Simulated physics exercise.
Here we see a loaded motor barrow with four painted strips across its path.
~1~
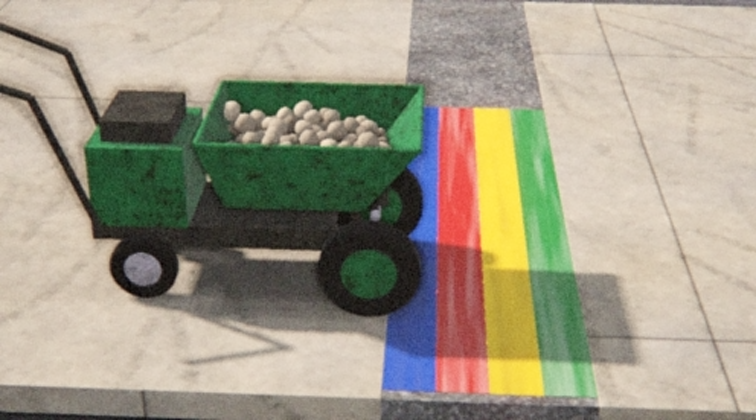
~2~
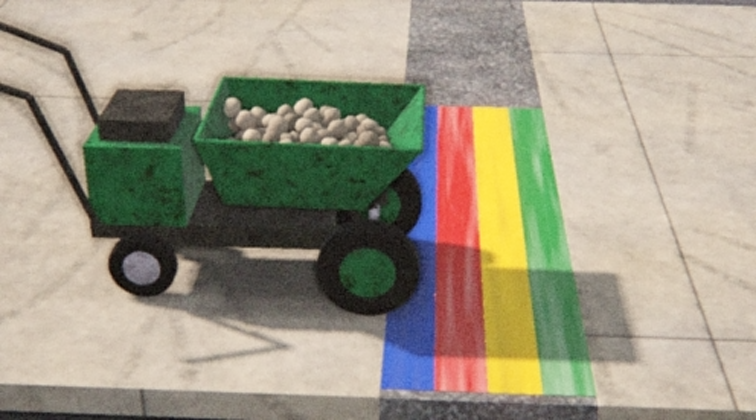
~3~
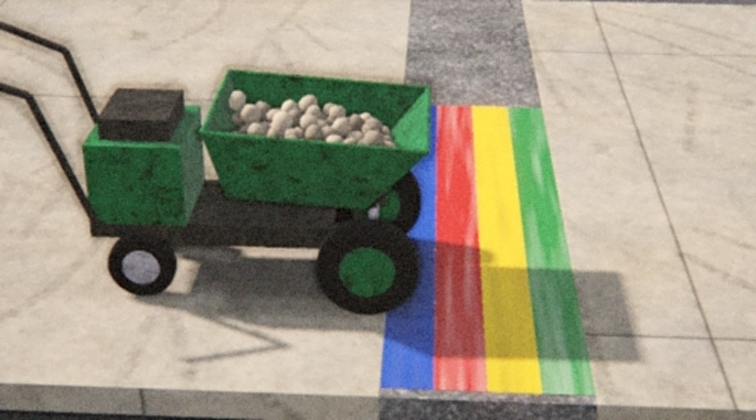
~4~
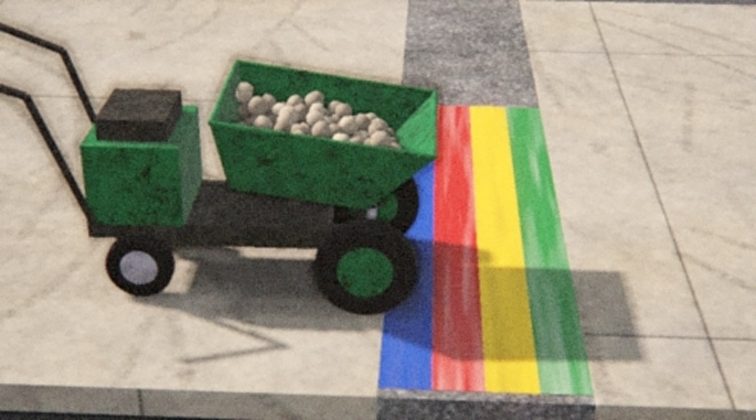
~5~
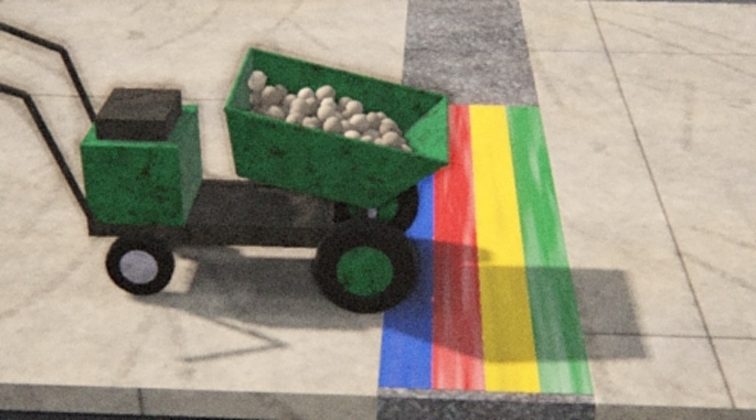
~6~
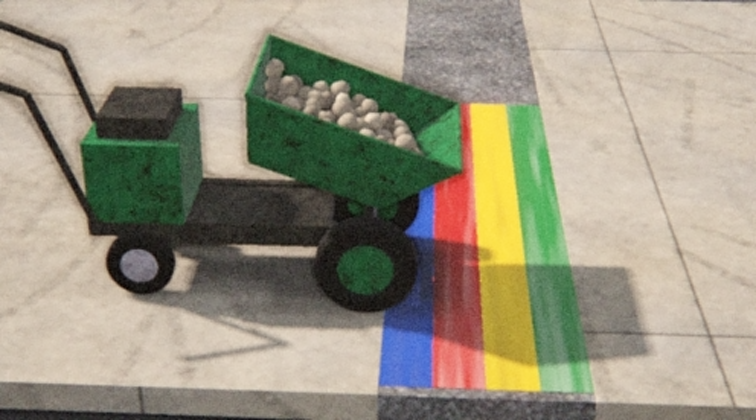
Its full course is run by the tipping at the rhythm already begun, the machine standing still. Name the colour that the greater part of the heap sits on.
Green.
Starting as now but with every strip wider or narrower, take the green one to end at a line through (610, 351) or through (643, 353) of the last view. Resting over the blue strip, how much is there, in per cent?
Shares in order: Close to 0 %; close to 0 %.
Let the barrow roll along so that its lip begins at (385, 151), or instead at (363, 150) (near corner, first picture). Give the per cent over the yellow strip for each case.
You'd get 30 in a hundred the first time and 30 in a hundred the second.
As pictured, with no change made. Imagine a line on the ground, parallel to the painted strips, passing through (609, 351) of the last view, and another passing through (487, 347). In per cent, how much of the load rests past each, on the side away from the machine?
First roughly 20 percent, then 80 percent.
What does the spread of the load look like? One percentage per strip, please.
Per strip, roughly: Blue 0, red 0, yellow 10, green 35.
Soon, skip tipped steeply; all in the skip.
A while on, skip tipped right over; about two thirds in the skip; a small part over the yellow strip; about a quarter over the green strip; a small part off the paint.
Towards the end, skip tipped right over; about a quarter in the skip; a small part over the yellow strip; about a third over the green strip; about a third off the paint.
Finally, skip tipped right over; about a quarter in the skip; none over the blue strip; a stray few over the red strip; a small part over the yellow strip; about a third over the green strip; about a third off the paint.
